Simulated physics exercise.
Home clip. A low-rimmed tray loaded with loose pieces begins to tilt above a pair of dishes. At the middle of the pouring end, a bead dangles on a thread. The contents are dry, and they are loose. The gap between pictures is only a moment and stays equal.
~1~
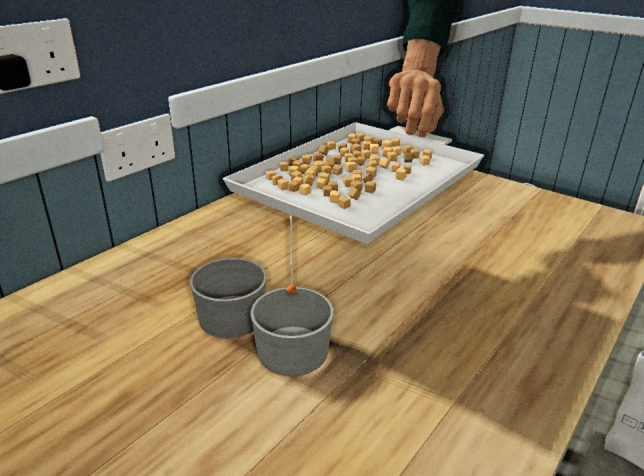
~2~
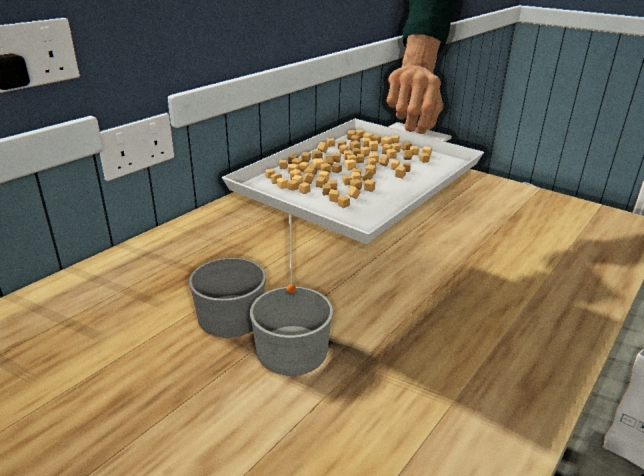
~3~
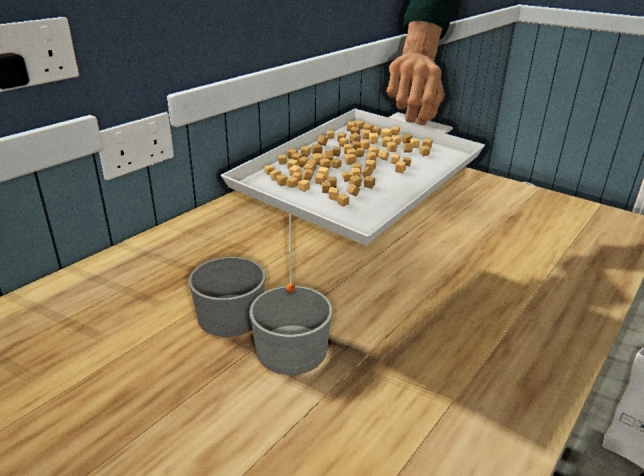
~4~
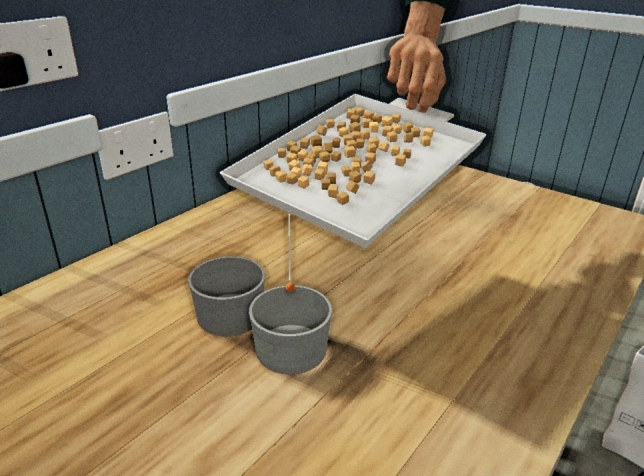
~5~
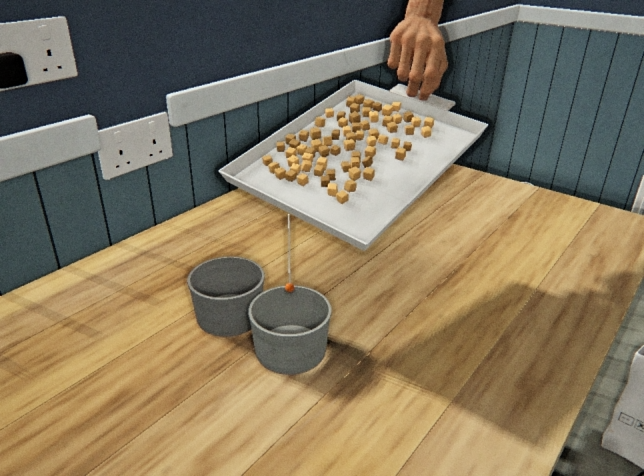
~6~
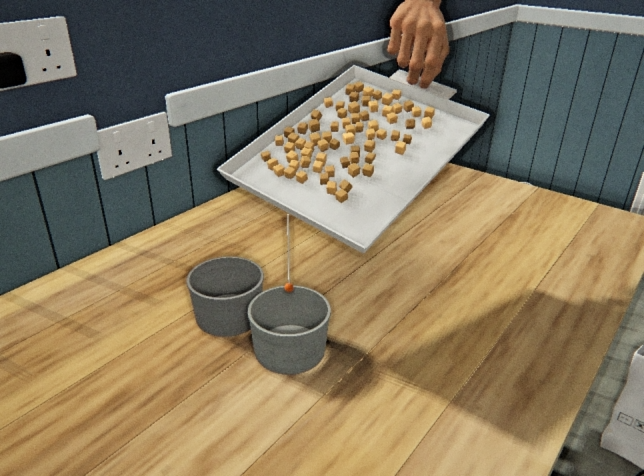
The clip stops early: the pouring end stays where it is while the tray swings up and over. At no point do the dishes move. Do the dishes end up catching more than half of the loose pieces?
No.
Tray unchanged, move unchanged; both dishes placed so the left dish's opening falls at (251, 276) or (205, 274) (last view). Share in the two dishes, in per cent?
30, then 0 %.
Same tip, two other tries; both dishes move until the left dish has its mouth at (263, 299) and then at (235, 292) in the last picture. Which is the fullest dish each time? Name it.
First try: The right-side dish; second try: The right-side dish.
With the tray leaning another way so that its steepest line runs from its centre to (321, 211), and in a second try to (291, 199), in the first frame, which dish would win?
So, first the right-side one, then the left-side one.
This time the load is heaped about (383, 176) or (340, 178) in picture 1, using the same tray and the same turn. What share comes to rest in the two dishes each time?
From the first start you get 10 in a hundred, from the second 20 in a hundred.
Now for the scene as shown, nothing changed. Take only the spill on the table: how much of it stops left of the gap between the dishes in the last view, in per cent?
That's about 10 per cent of the spill.
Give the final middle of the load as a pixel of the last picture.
I'd place the middle at about (349, 389).
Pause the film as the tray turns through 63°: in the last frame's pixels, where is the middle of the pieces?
The middle of the load sits near (341, 223).
Soon, tray tipped steeply; most on the tray; a small part in the air.
A while on, tray tipped past a quarter turn; a small part on the tray; a small part in the right dish; about two thirds outside both; about a quarter in the air.
Towards the end, tray tipped past a quarter turn; a small part in the right dish; most outside both.
Finally, tray tipped past a quarter turn; a small part in the right dish; none in the left dish; most outside both.
